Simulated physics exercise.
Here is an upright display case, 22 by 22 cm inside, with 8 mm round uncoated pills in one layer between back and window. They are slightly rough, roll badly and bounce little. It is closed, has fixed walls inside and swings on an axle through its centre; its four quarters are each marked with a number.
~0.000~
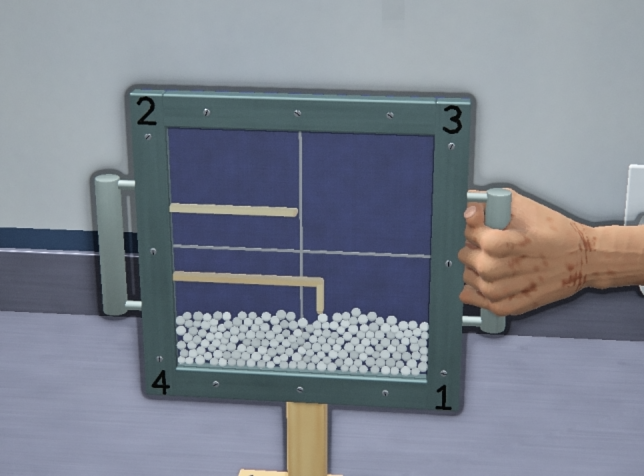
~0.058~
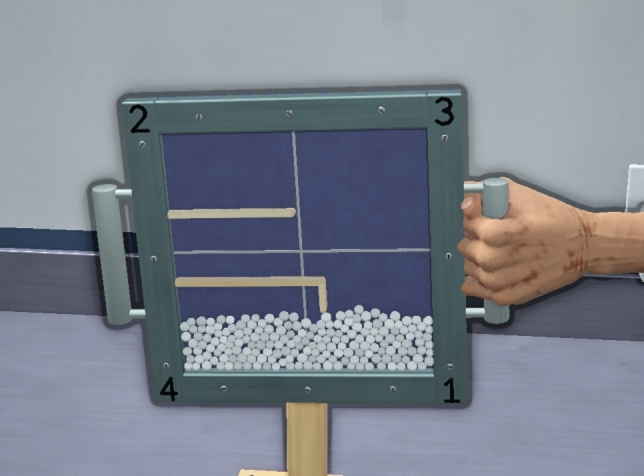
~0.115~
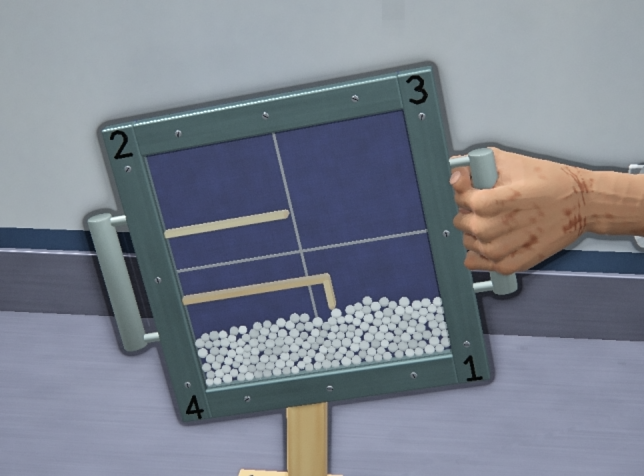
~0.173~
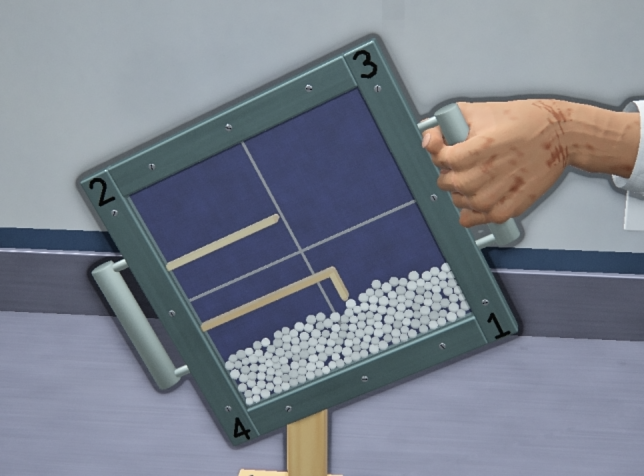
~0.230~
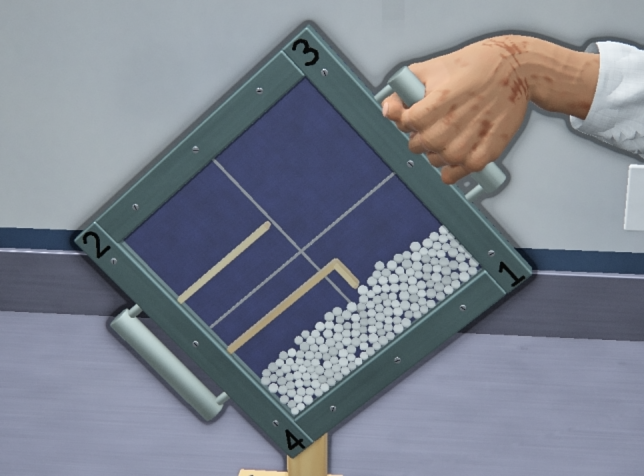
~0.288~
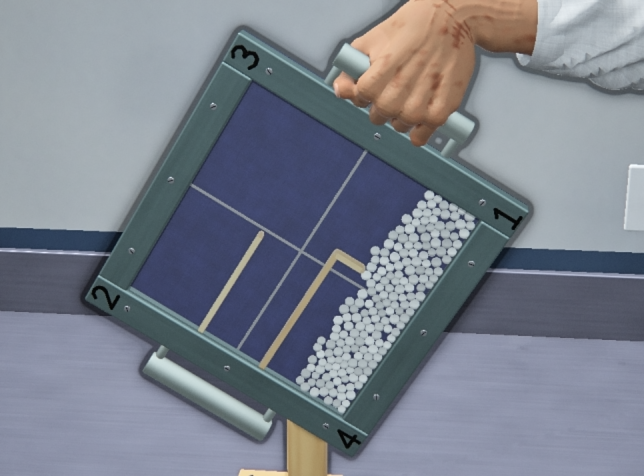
A hand gripping the right handle turned a square, blue-backed case steadily anticlockwise well past a diagonal, and the layer of small white balls inside tilted with it, staying packed along the same side.
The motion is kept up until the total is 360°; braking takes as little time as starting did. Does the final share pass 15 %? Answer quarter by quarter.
No. 1: Yes; no. 2: No; no. 3: No; no. 4: Yes.
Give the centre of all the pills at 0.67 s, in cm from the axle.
Some 5 cm right and 4 cm above.
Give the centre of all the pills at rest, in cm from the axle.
Some 4 cm right and 7 cm below.
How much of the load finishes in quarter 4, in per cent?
About 20 per cent.
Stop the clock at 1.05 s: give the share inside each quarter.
Quarter 1: 40; quarter 2: 0; quarter 3: 20; quarter 4: 40.
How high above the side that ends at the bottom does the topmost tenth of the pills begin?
About 8 cm.
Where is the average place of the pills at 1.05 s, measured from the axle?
About 4 cm left and 3 cm below.
After 0.67 s it has turned 165°, the pills' middle is 5 cm right of and 4 cm above the axle; by quarter, no. 1, 15 %, no. 3, 10 %, no. 4, 75 %.
After 1.05 s it has turned 270°, the pills' middle is 4 cm left of and 3 cm below the axle; by quarter, no. 1, 40 %, no. 3, 20 %, no. 4, 40 %.
After 1.45 s it has turned 360°, the pills' middle is 5 cm right of and 7 cm below the axle; by quarter, no. 1, 75 %, no. 3, 5 %, no. 4, 20 %.
In the end, by 2.2 s, no. 1, 80 %, no. 2, 0 %, no. 3, 0 %, no. 4, 20 %.
